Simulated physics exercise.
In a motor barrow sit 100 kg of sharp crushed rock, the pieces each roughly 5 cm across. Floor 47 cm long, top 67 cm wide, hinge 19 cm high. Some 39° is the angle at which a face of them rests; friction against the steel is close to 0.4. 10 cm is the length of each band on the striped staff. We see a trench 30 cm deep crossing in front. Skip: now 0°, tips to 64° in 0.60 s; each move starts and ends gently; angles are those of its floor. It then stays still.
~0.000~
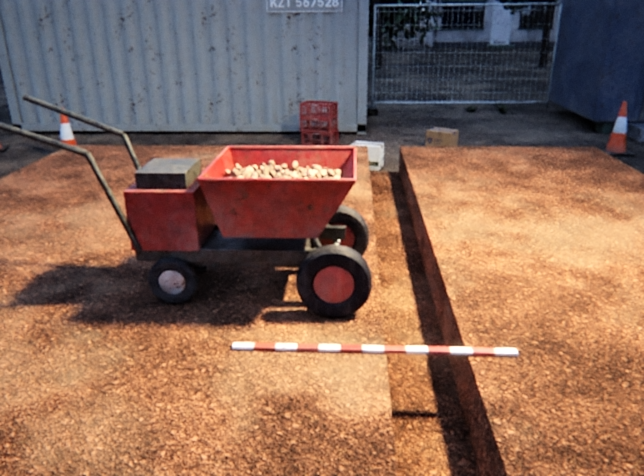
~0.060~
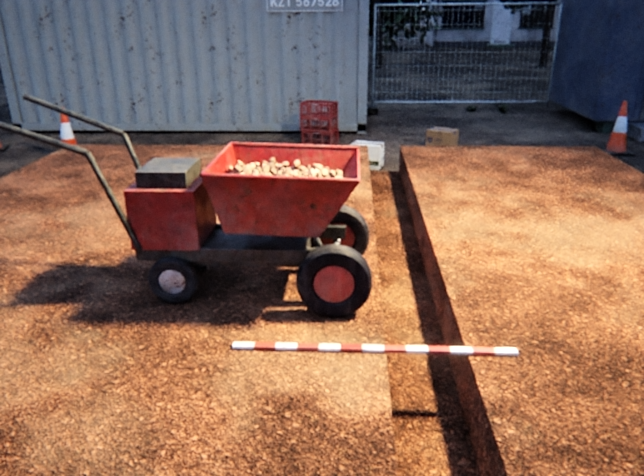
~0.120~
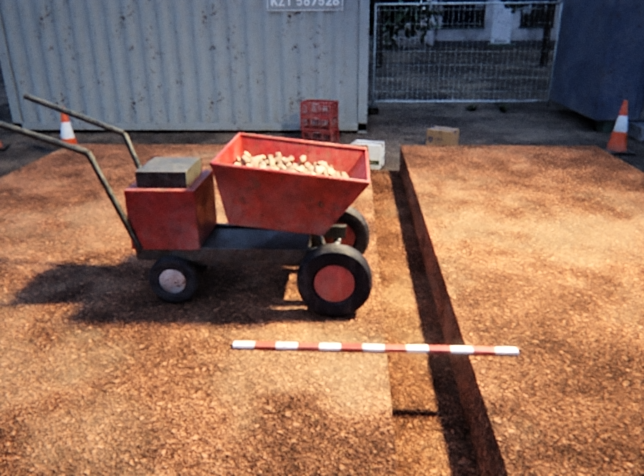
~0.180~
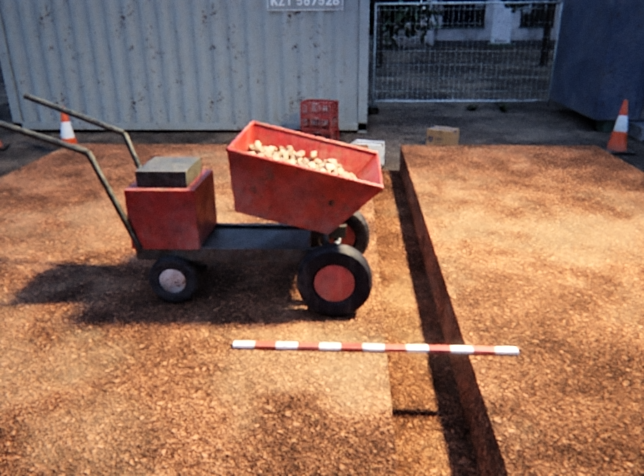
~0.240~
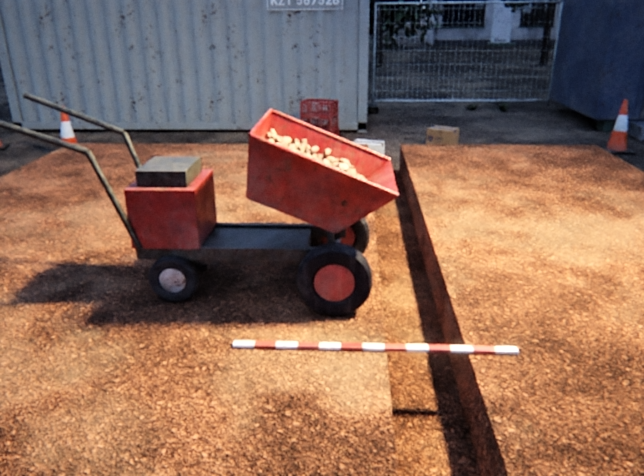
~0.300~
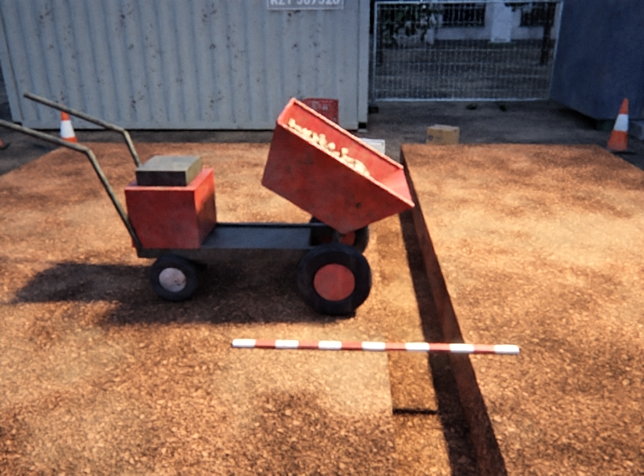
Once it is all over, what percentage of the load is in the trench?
Roughly 6 percent of the load is in the trench.
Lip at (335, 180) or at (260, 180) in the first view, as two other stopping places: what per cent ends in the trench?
I'd expect some 15 per cent, then some 40.
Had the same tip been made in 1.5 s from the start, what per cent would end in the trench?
My guess is near 10 percent.
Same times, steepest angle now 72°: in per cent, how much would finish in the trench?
In that case around 15 percent.
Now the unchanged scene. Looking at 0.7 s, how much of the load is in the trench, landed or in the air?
About 0%.
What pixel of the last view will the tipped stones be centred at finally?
Somewhere around (488, 287) in the last picture.
After 0.4 s the floor is at 54°; 100 % in the skip; the foremost stones are at (409, 218).
After 0.7 s the floor is at 64°; 92 % in the skip, 2 % in the trench, 6 % past the trench; the foremost stones are at (480, 258).
After 1.0 s the floor is at 64°; 59 % in the skip, 2 % in the trench, 39 % past the trench; the foremost stones are at (585, 290).
After 3.0 s the floor is at 64°; 53 % in the skip, 6 % in the trench, 41 % past the trench; the foremost stones are past the picture's edge.
